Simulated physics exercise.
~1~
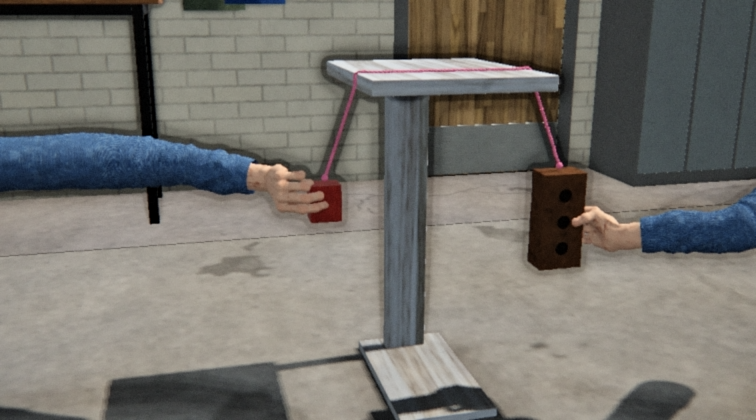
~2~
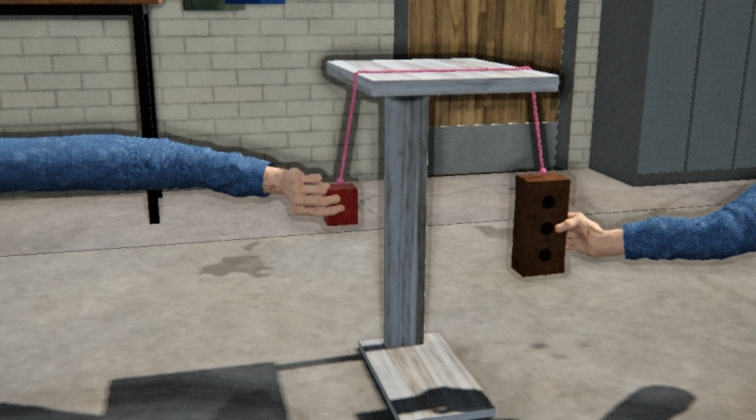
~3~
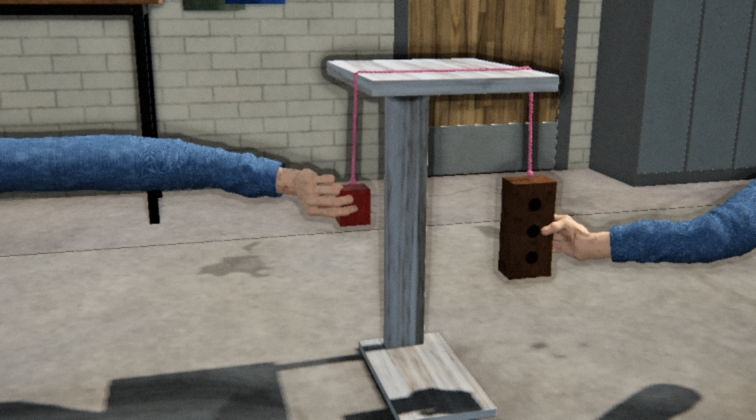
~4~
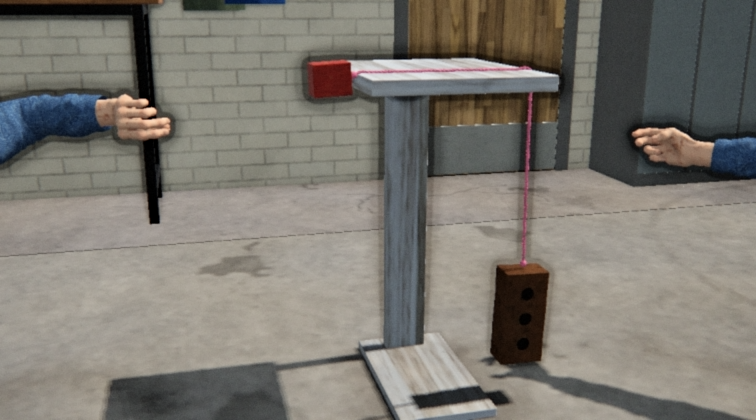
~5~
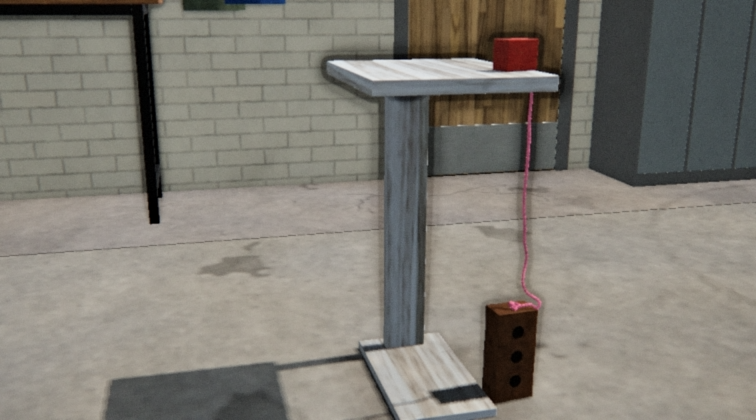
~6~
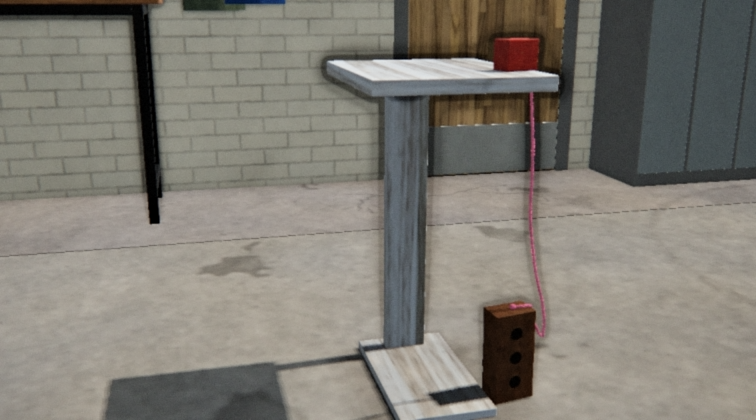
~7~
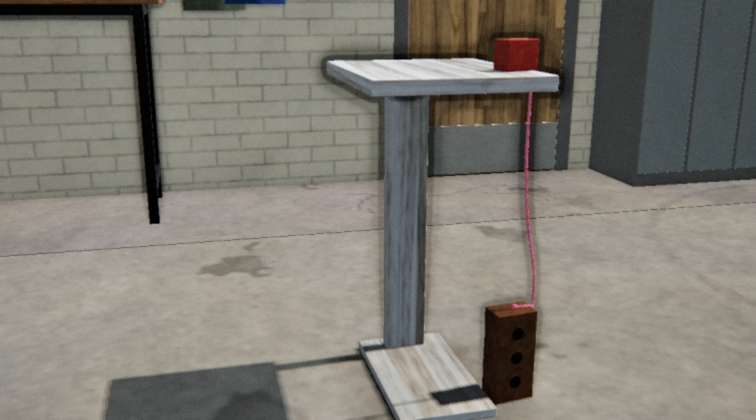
Two hands in blue sleeves, seen from a still, slightly raised view in a room with a pale brick wall and concrete floor, hold objects tied to a pink string draped over a whitish-grey side table. The left hand holds a small red block, the right a larger dark brown brick with three holes. The hands ease both inward until the string hangs straight, then let go and draw back. The brick drops on the right, pulling the block up to the tabletop's left edge. The block crosses to rest near the right edge, while the brick stands on the floor below, the string hanging slackly between them.
